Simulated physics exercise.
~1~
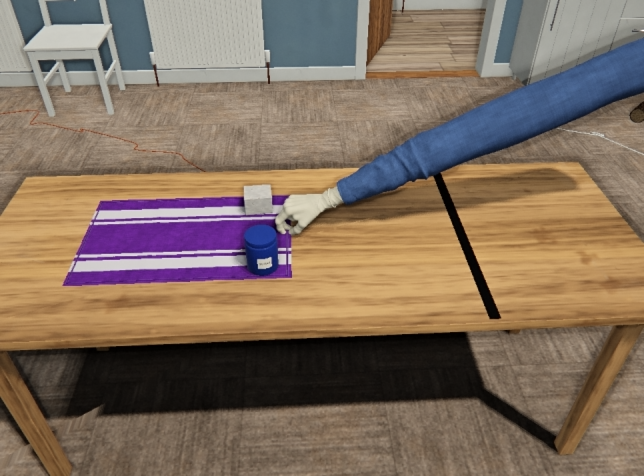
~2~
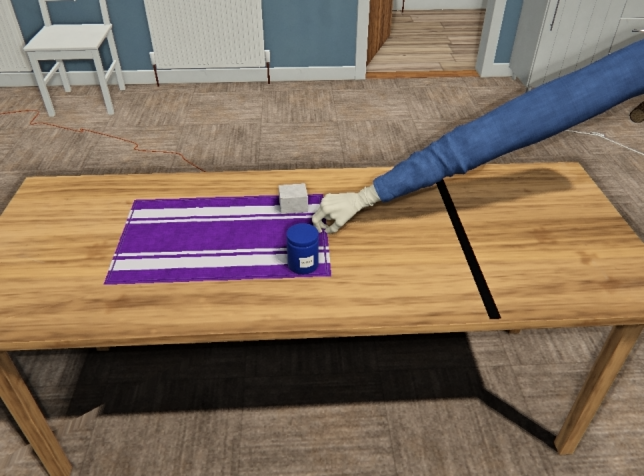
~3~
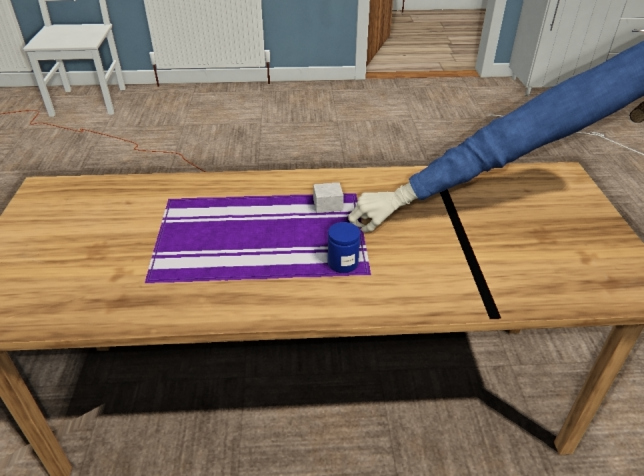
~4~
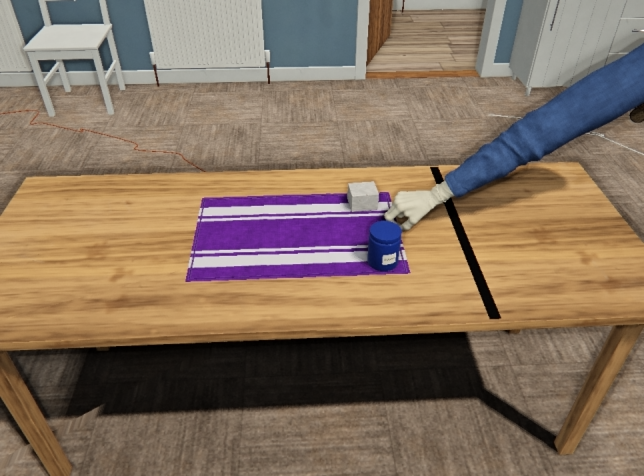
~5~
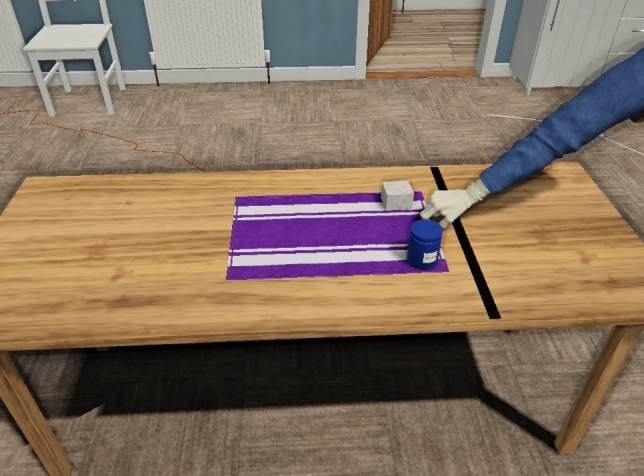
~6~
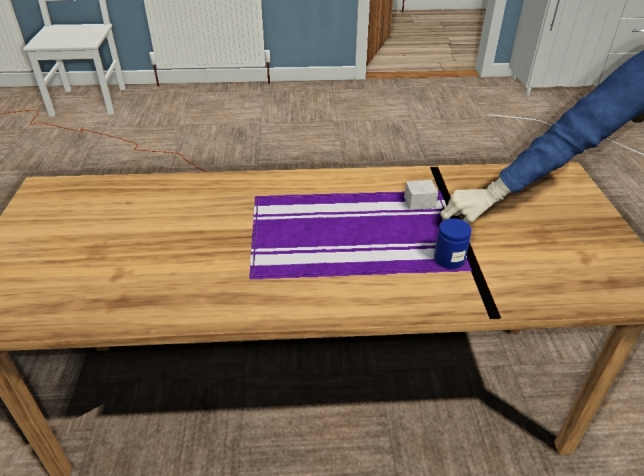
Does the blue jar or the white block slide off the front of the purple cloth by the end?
No, neither one slides off. The white block and the blue jar are both still on the cloth when it reaches the tape.
